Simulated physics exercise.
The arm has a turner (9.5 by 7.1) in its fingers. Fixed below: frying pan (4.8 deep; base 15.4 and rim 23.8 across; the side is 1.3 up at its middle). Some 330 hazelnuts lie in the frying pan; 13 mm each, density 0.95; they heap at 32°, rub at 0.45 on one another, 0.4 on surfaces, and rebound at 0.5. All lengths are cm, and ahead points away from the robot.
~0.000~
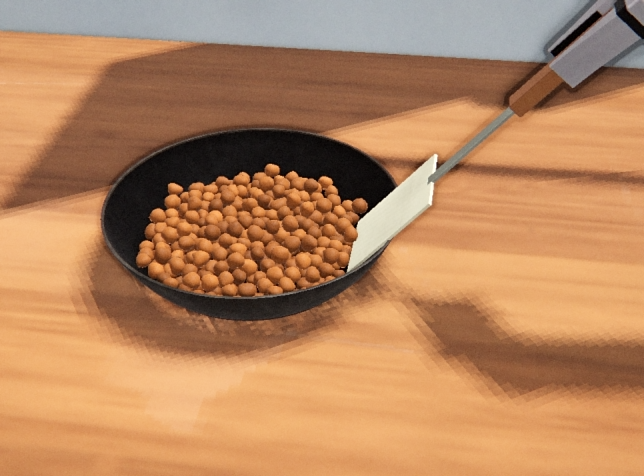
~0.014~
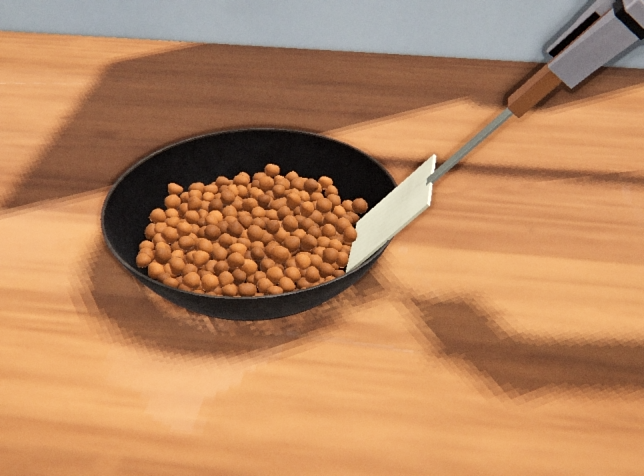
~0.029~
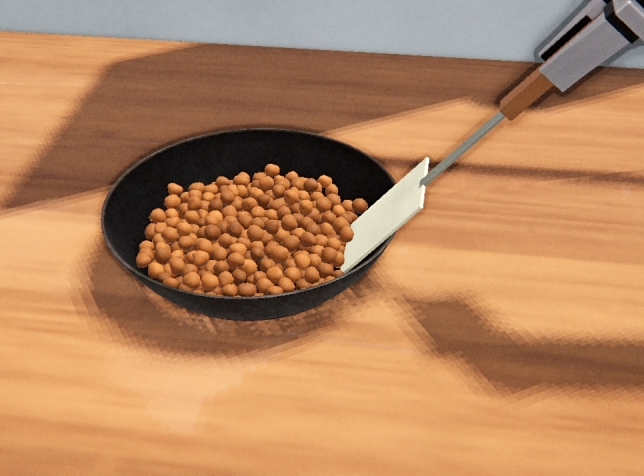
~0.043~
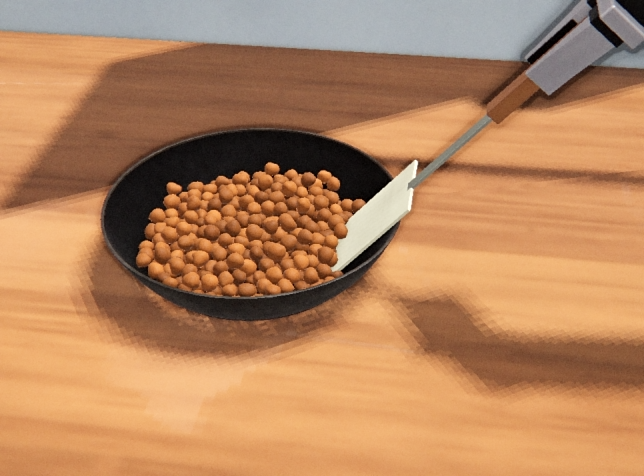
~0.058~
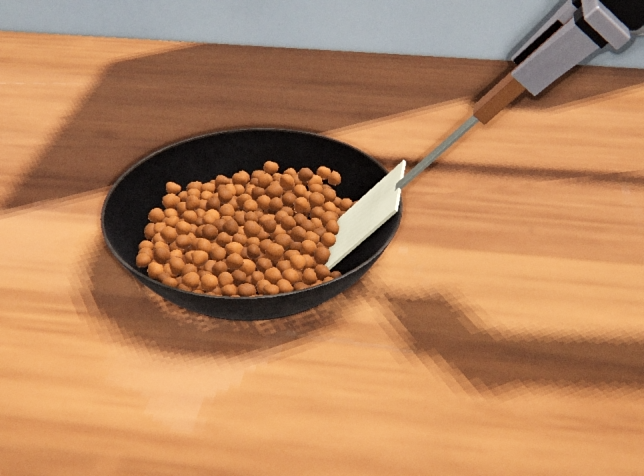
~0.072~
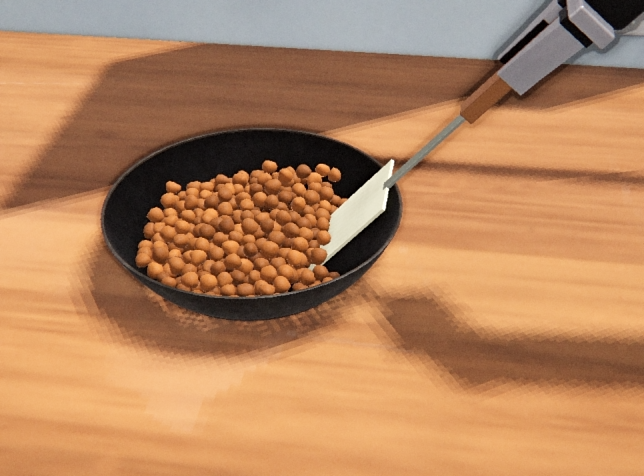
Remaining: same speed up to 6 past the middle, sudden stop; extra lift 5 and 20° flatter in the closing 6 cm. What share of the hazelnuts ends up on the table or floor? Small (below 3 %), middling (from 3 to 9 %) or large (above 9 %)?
Share on the table or floor: Middling (from 3 to 9 %).
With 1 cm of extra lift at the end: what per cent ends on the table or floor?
Some 0 per cent.
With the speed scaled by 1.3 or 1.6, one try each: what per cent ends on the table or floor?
Some 15 and 20 per cent.
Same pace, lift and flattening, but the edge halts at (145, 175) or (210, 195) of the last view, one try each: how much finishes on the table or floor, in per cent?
About 20 and 0 per cent.
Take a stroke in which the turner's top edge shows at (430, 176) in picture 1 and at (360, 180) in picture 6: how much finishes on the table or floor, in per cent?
About 15 per cent.
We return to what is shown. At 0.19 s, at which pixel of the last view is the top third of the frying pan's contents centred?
Near (213, 213).
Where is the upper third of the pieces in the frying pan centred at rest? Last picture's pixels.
Around (171, 213).
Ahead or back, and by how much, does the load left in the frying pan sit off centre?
Some 3.0 cm ahead.
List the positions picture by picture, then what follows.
In the first frame, turner top edge at (433, 179), sloping 50°; upper third of the load around (253, 230), from x 145 to 360, top at y 170; 332 in the frying pan.
In the second frame, turner top edge at (432, 179), sloping 50°; upper third of the load around (253, 230), from x 145 to 360, top at y 170.
In the third frame, turner top edge at (425, 182), sloping 50°; upper third of the load around (257, 230), from x 145 to 360, top at y 170.
In the fourth frame, turner top edge at (413, 184), sloping 50°; upper third of the load around (258, 226), from x 145 to 360, top at y 170.
In the fifth frame, turner top edge at (401, 185), sloping 50°; upper third of the load around (262, 226), from x 145 to 355, top at y 170.
In the sixth frame, turner top edge at (388, 184), sloping 50°; upper third of the load around (262, 226), from x 145 to 355, top at y 165; 332 in the frying pan.
After 0.13 s, sloping 50°, highest piece 5 above the table; 332 in the frying pan.
After 0.19 s, sloping 41°, highest piece 7 above the table; 332 in the frying pan.
After 0.42 s, sloping 30°, highest piece 6 above the table; 312 in the frying pan, 19 on the table or floor, 1 on the blade or in flight.
After 1.47 s, sloping 30°, highest piece 5 above the table; 312 in the frying pan, 20 on the table or floor.
At rest, 312 in the frying pan, 20 on the table or floor. That is 6 % on the table or floor.
